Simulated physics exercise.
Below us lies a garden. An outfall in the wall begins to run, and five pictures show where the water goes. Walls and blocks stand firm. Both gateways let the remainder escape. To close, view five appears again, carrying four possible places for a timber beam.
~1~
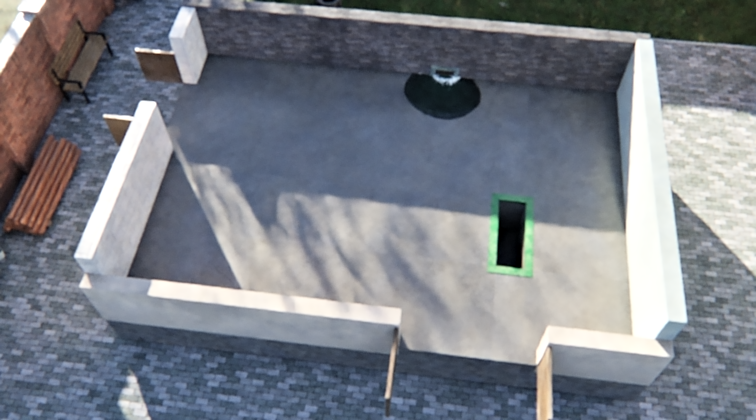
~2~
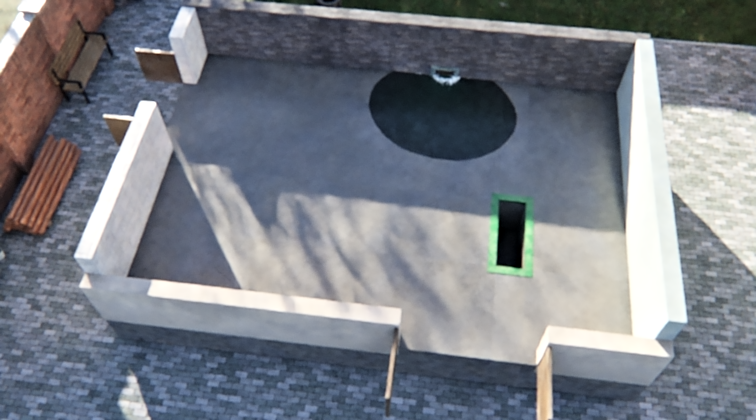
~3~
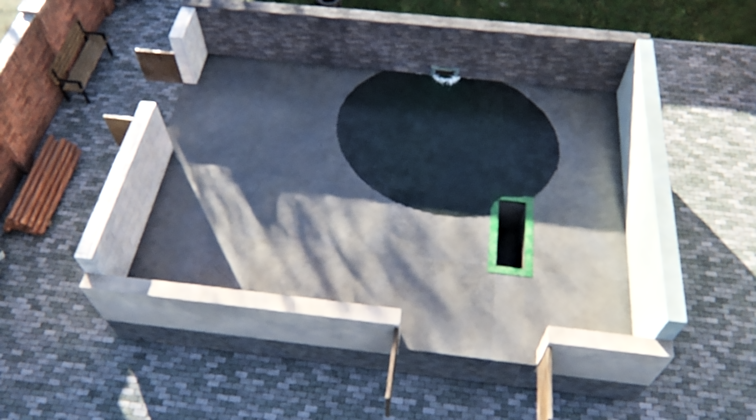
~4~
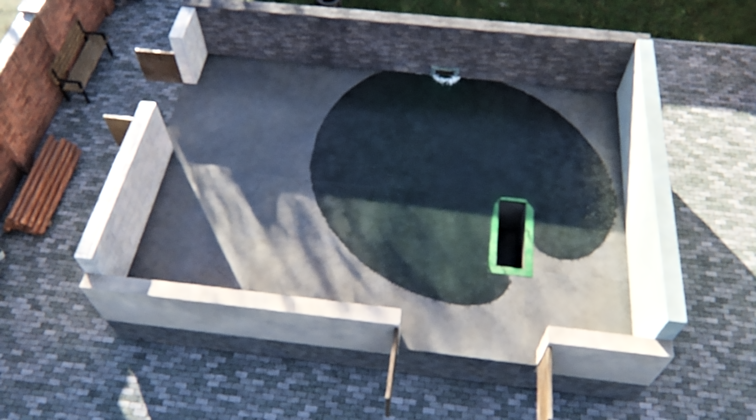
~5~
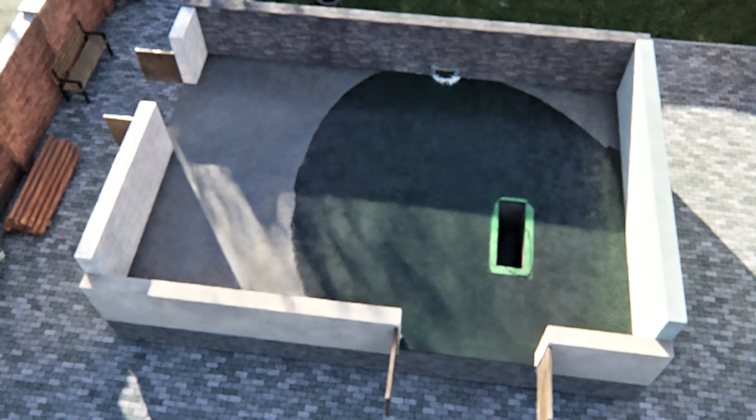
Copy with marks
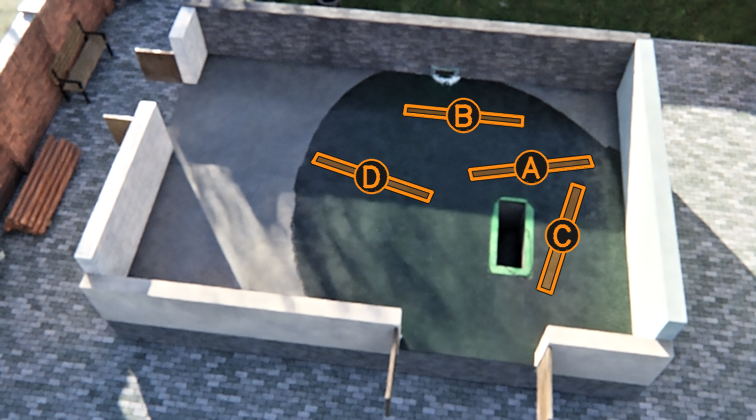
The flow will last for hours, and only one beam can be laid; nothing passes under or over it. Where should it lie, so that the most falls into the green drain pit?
D works best here.
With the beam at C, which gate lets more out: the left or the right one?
More leaves on the right.
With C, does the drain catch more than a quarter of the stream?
Yes.
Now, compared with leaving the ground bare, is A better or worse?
Position A is worse.
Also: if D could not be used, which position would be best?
Position C.
On the marked copy, A from (470, 174) to (591, 161); B from (405, 109) to (522, 121); C from (544, 290) to (578, 185); D from (315, 157) to (430, 196).
Choosing A, about 10 % of the stream runs into the green drain pit, about 90 % out by the gates.
Choosing B, about 10 % of the stream runs into the green drain pit, about 90 % out by the gates.
Choosing C, about 34 % of the stream runs into the green drain pit, about 66 % out by the gates.
Choosing D, about 51 % of the stream runs into the green drain pit, about 49 % out by the gates.
